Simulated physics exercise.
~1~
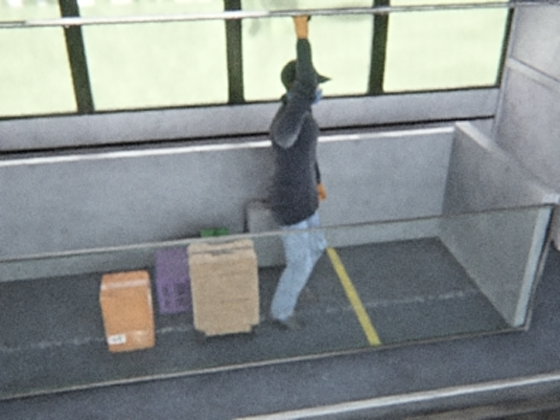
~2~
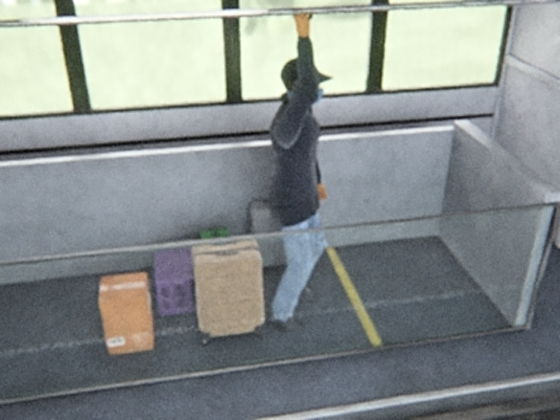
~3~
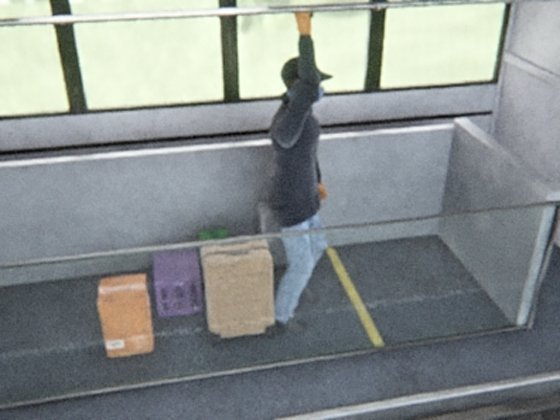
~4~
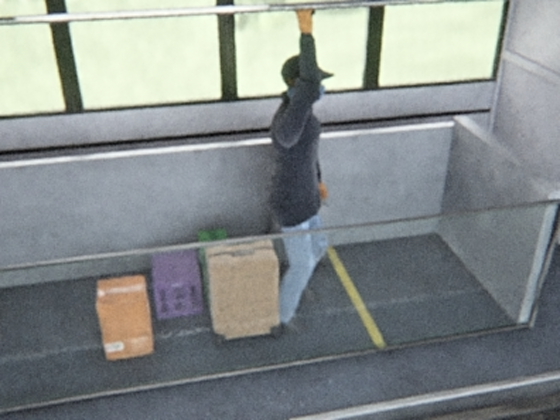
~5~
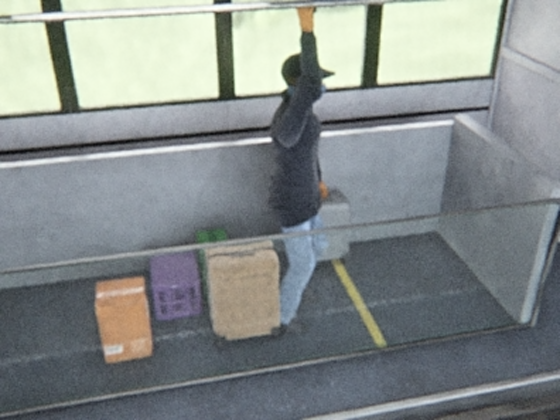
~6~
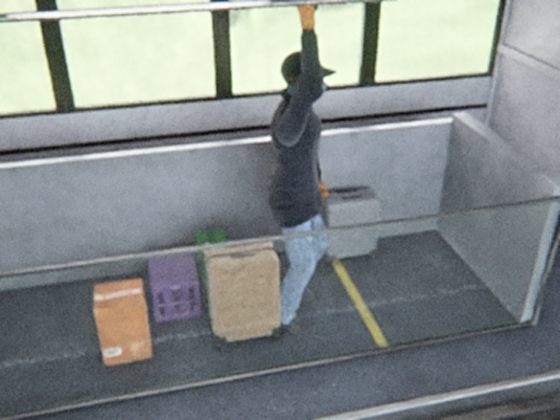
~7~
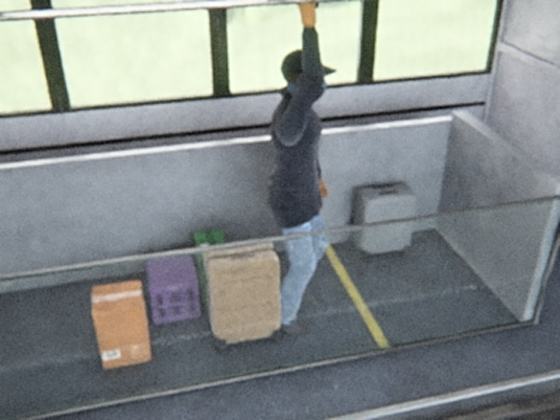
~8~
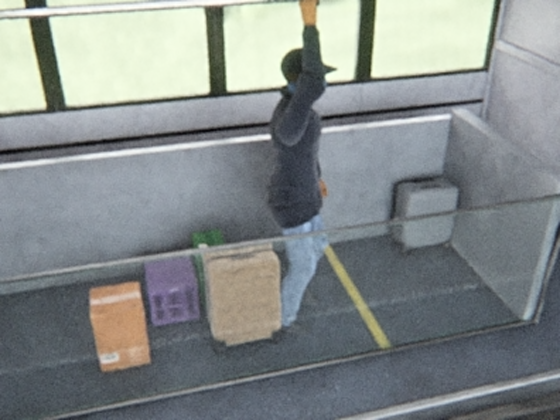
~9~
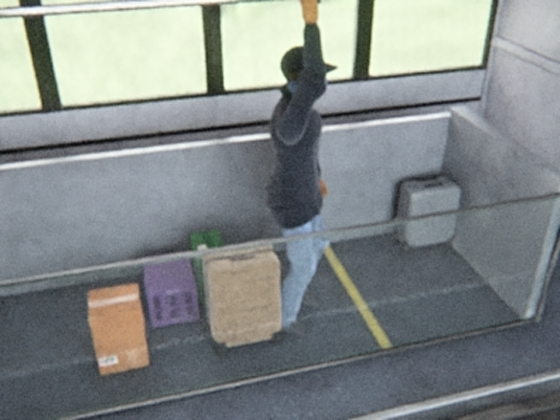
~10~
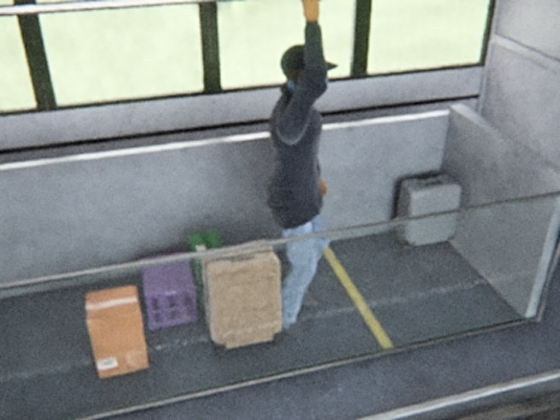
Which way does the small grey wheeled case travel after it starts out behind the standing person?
It rolls to the right, passing behind the person and over the yellow line towards the end wall.
In a standing bay below a row of windows, a person in a dark cap and jeans holds an overhead rail, feet planted among luggage. An orange pack, a purple crate and a green carton stay put on the left. The big brown wheeled case rolls a short way right and settles beside the person's legs, short of the yellow line. The small grey wheeled case, partly hidden behind the person at first, rolls out across the line. It ends upright near the right end wall, while the person still grips the rail.
